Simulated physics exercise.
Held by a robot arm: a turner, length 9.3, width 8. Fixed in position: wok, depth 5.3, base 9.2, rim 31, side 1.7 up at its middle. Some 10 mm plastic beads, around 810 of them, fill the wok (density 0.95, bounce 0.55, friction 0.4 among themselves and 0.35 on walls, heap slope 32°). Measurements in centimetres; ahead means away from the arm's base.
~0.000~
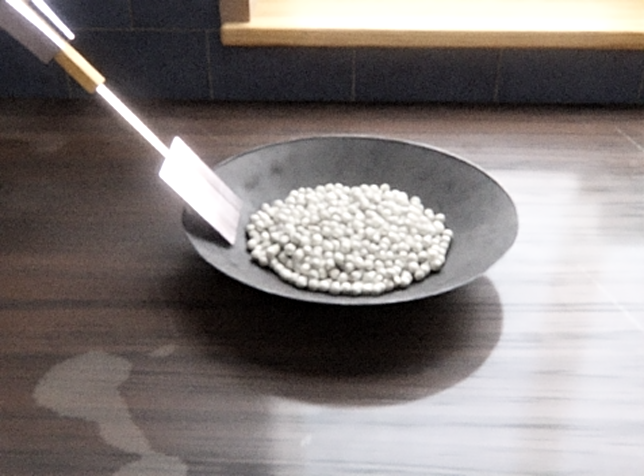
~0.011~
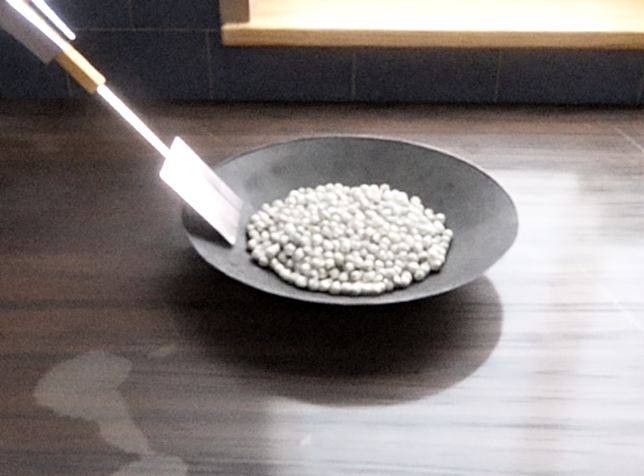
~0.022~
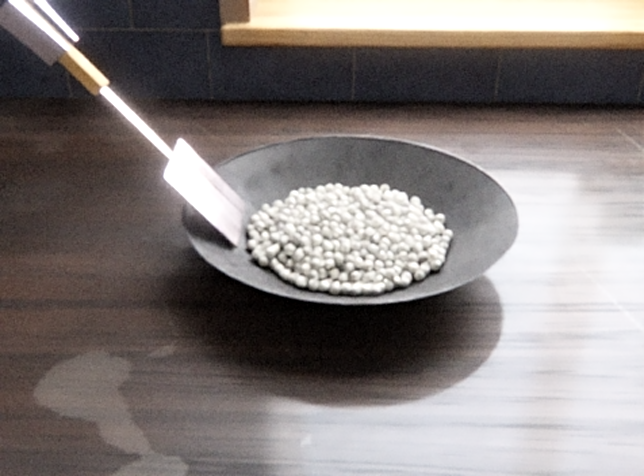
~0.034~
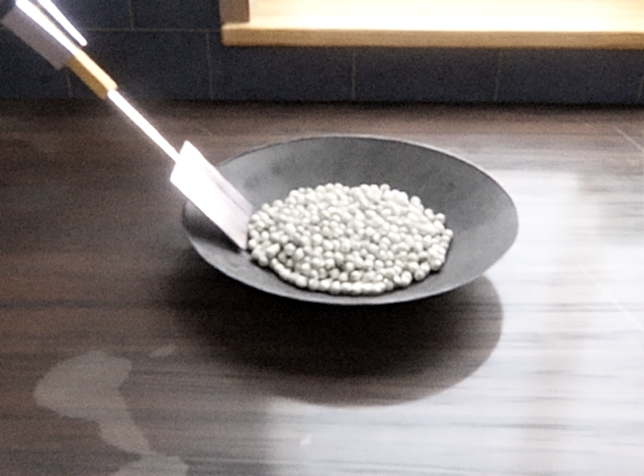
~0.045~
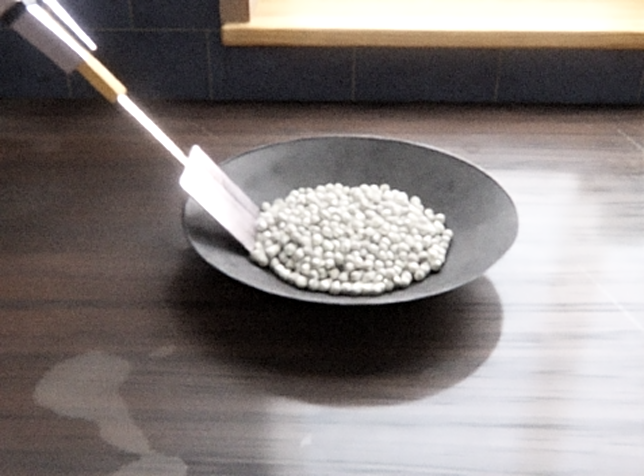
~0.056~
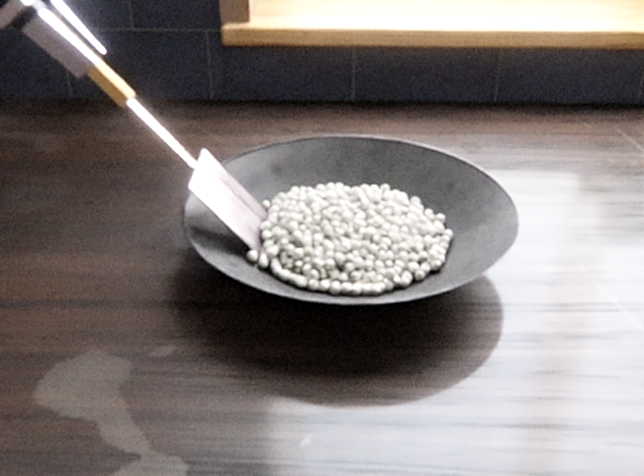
A spatula held by a robot arm slides slightly right into pale beads in a dark wok.
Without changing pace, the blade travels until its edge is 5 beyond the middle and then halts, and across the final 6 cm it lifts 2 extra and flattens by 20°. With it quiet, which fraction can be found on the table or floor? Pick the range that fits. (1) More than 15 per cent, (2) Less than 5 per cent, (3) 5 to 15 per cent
Option 2: Less than 5 per cent.
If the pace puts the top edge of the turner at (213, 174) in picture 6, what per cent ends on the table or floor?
Estimate: Close to 0 %.
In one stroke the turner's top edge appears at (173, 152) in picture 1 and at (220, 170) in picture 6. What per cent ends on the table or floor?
Some 5 percent ends up on the table or floor.
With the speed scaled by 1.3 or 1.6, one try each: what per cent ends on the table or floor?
Some 0 and 5 per cent.
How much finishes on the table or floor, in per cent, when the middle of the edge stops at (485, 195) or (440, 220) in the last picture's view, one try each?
The two tries give near 35 and near 5 in a hundred.
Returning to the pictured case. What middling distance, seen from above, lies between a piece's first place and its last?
Level distance of around 5 cm.
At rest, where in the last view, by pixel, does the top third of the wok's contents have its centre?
(444, 218).
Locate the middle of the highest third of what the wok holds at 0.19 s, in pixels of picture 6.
Near pixel (406, 223).
After 0.12 s, sloping 50°, highest piece 5 above the table; 809 in the wok.
After 0.19 s, sloping 43°, highest piece 5 above the table; 809 in the wok.
After 0.42 s, sloping 30°, highest piece 6 above the table; 809 in the wok.
After 1.47 s, sloping 30°, highest piece 6 above the table; 809 in the wok.
At rest, 809 in the wok. That is 0 % on the table or floor.
